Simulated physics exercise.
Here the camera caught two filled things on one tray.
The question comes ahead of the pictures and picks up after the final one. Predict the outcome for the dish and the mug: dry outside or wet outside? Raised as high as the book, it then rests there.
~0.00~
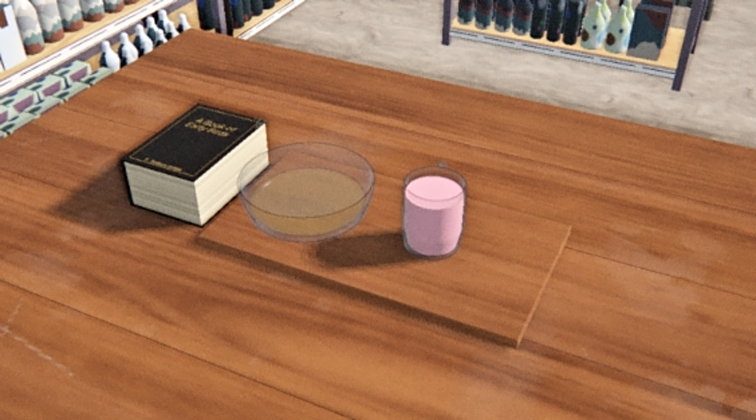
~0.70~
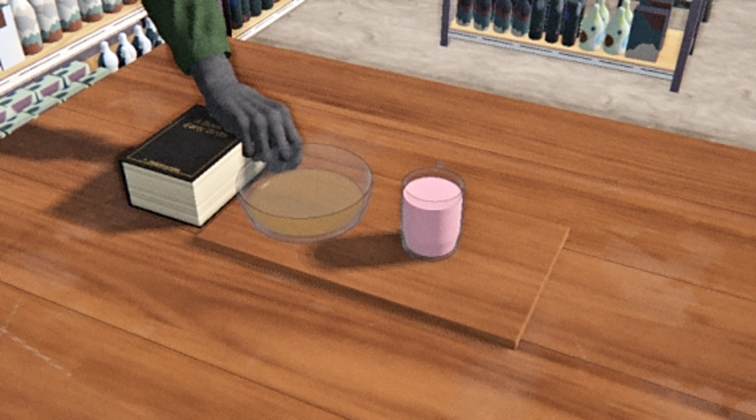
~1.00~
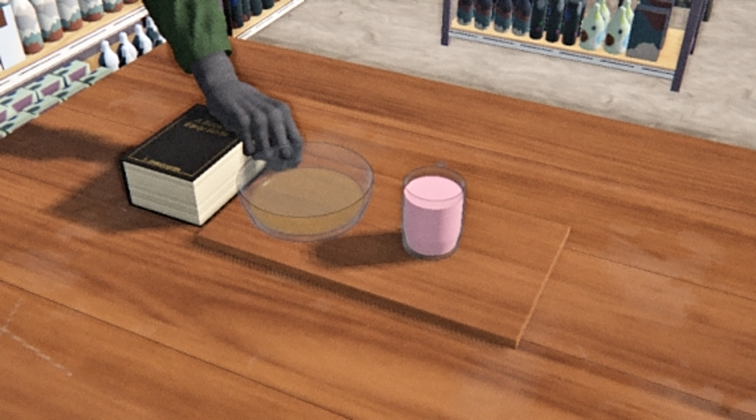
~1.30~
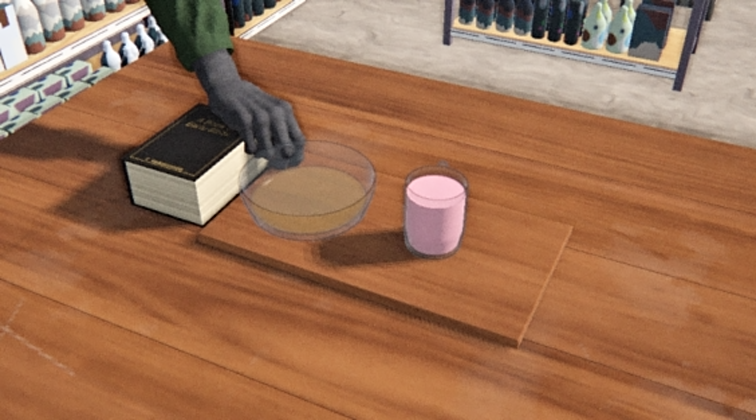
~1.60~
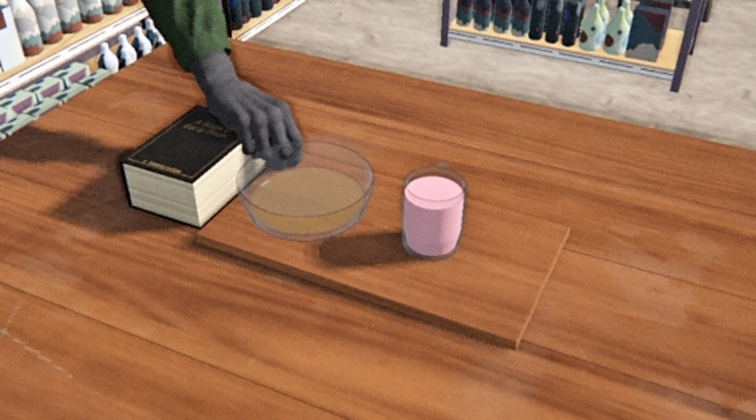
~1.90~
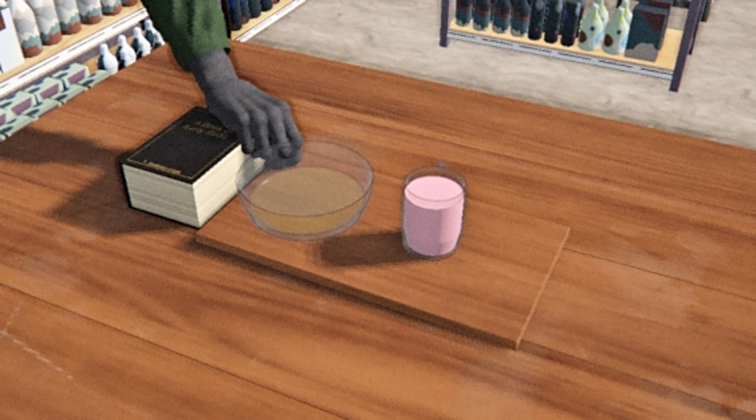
On the left the dish: Dry outside, on the right the mug: Dry outside.
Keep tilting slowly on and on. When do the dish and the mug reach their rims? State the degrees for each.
The first goes at around 35°, the second at around 25°.
By 2.6 s, the tray slopes by about 6°; dish, its rim is dry; mug, its rim is dry.
By 3.4 s, the tray slopes by about 13°; dish, its rim is dry; mug, its rim is dry.
By 4.6 s, the tray slopes by about 11°, resting on the book; dish, its rim is dry; mug, its rim is dry.
